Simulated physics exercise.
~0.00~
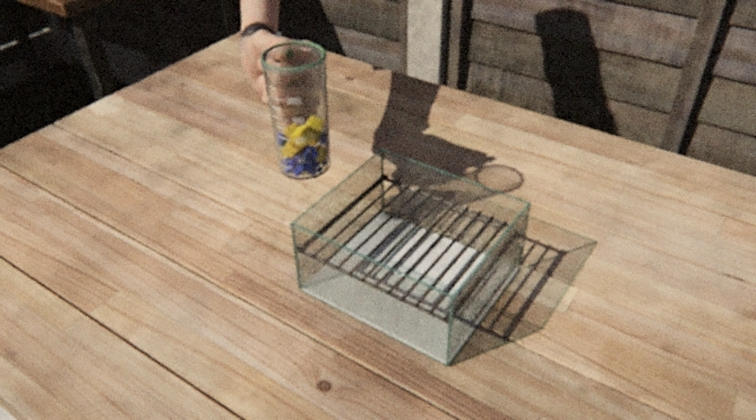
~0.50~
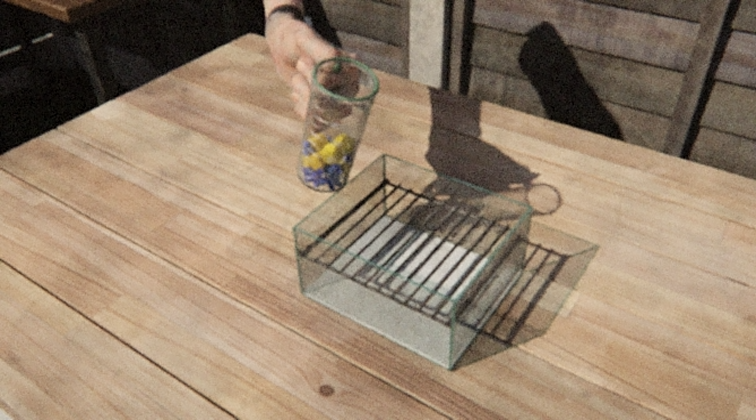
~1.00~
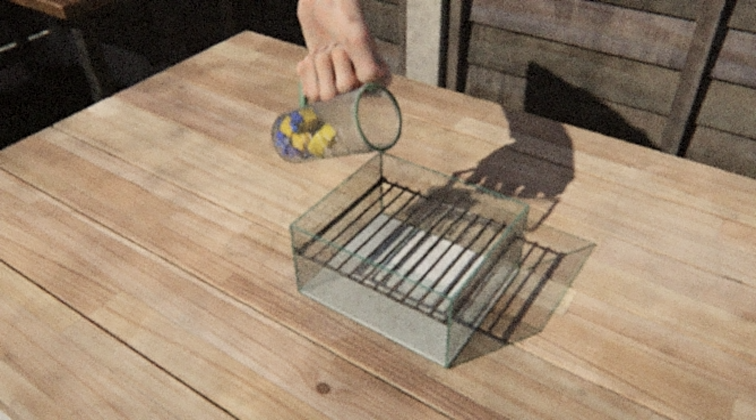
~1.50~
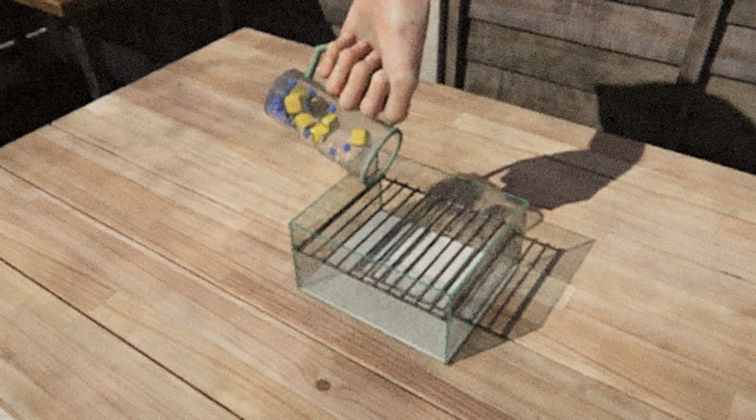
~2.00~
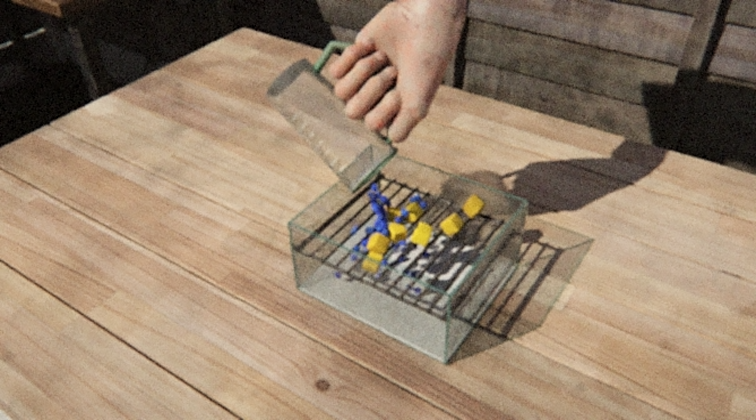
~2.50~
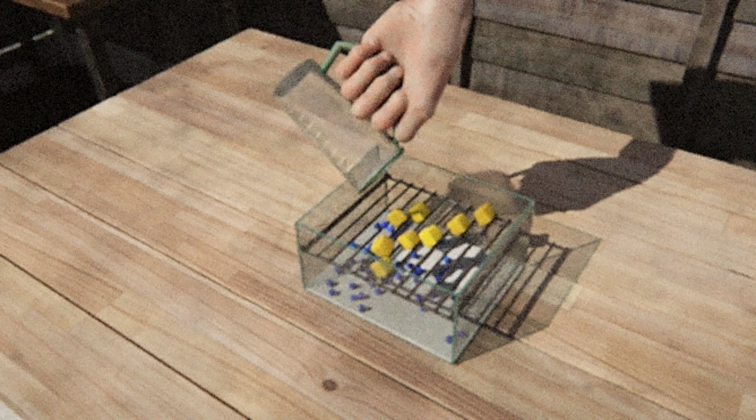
A hand holds a clear cup of blue and yellow pieces at the back of a sunlit wooden table, seen from above at an angle by a slightly swaying camera. In front of it sits an open glass box with dark wires stretched across it. The hand brings the cup toward the box, tips it on its side, then raises its base so the mouth points down over the wires. The mixed pieces tumble out and spread. Finally, the yellow cubes rest on the wires, while nearly all the smaller blue pieces have dropped through into the box.
